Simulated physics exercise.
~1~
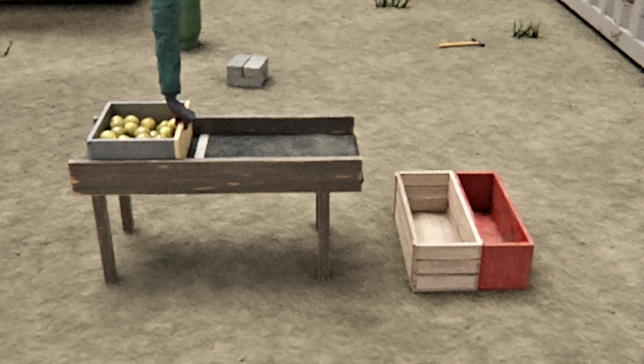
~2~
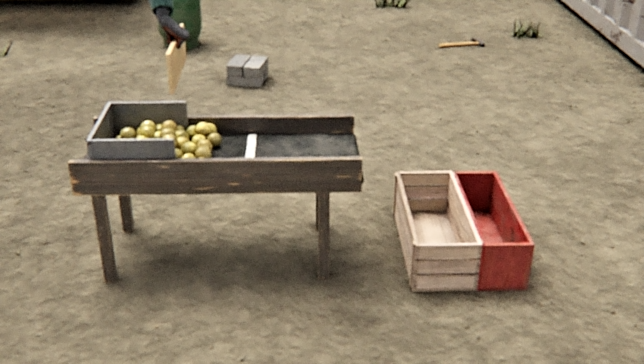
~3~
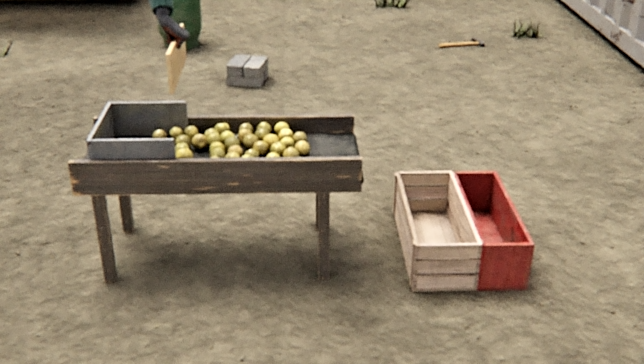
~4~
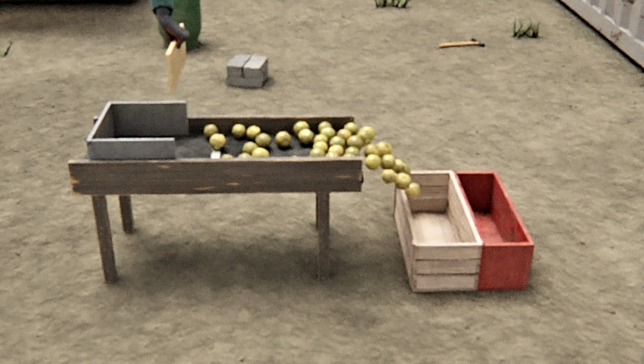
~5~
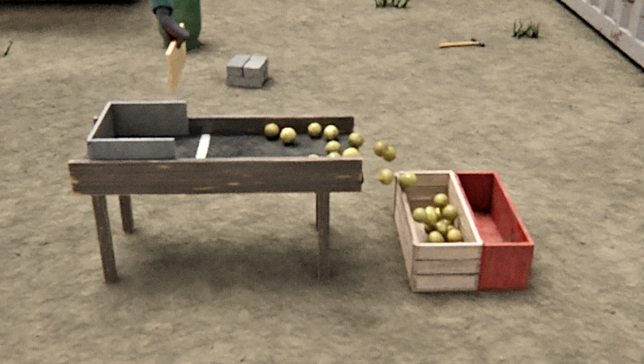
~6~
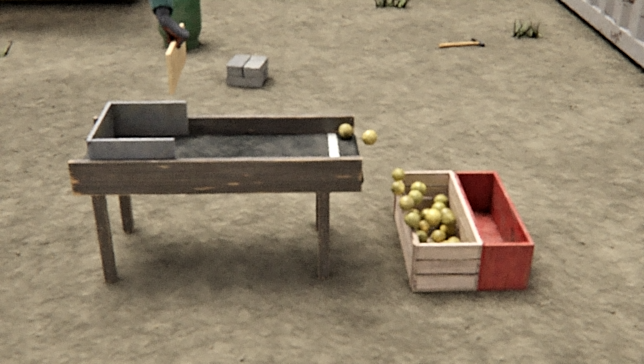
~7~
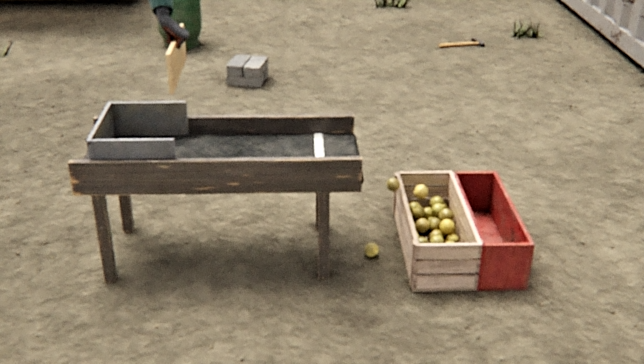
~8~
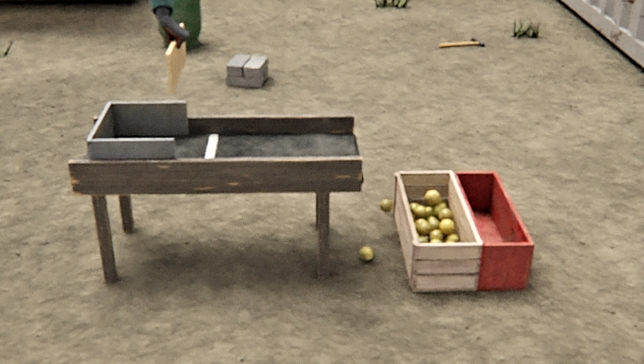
Yellow apples spilling from a grey pen as a gloved hand lifts the gate, riding a belt into a wooden tote, two landing short.
